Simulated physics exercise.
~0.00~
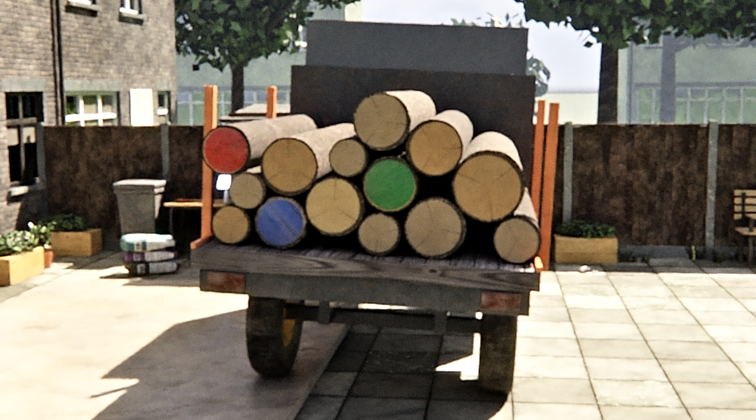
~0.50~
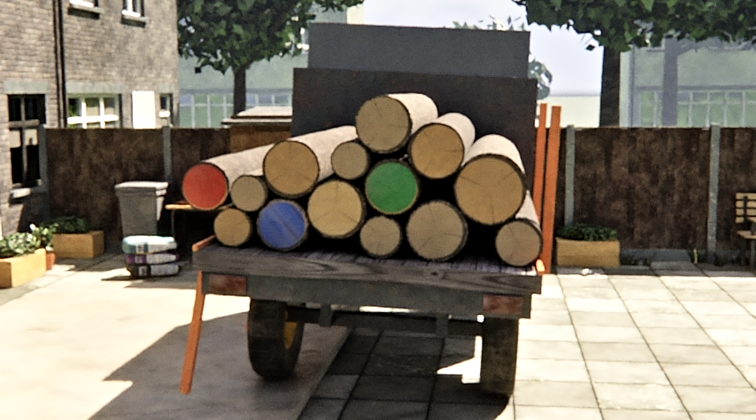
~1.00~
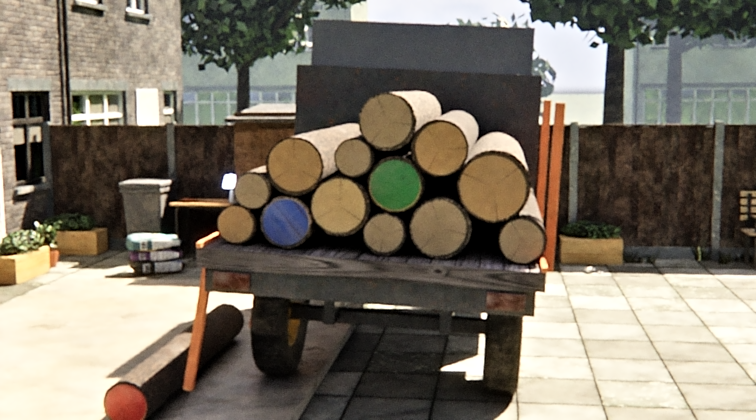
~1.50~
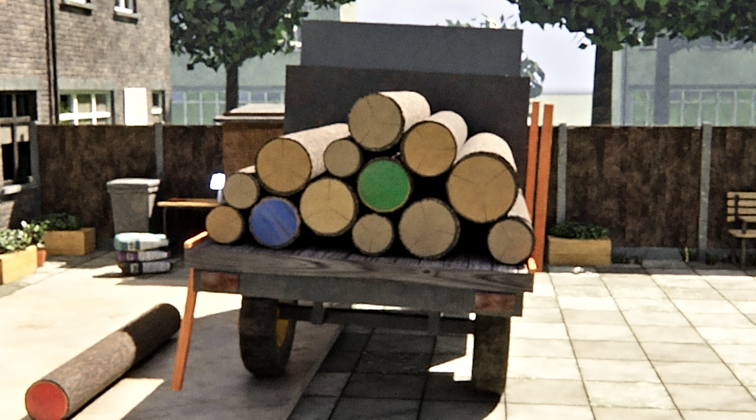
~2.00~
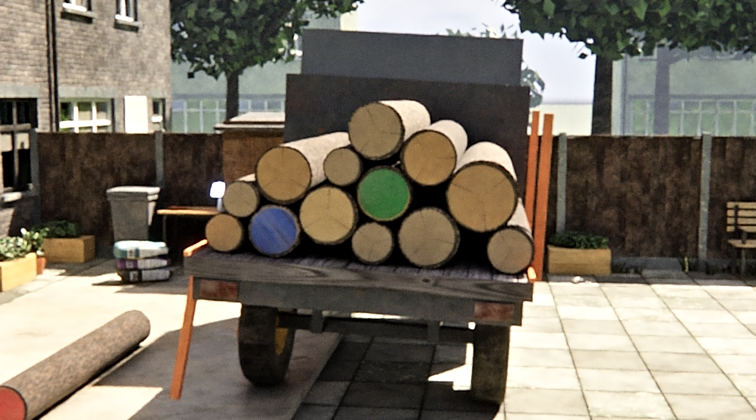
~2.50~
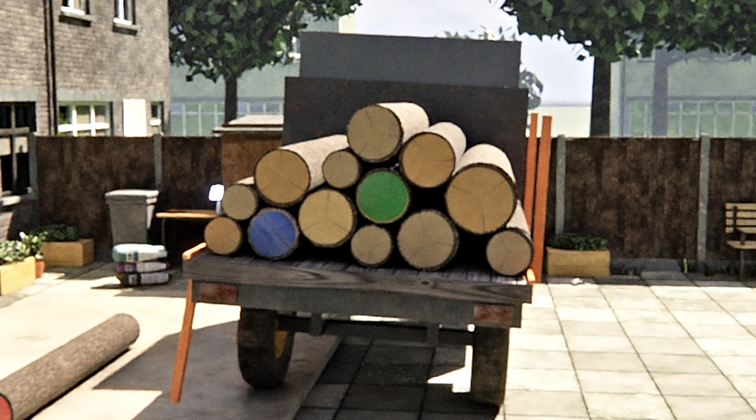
The footage shows a parked flatbed lorry stacked with logs, some with coloured ends, as the orange posts on the left swing down. The red-ended log drops off the left side and rolls away across the paving, while the green, blue and other logs remain piled on the deck.
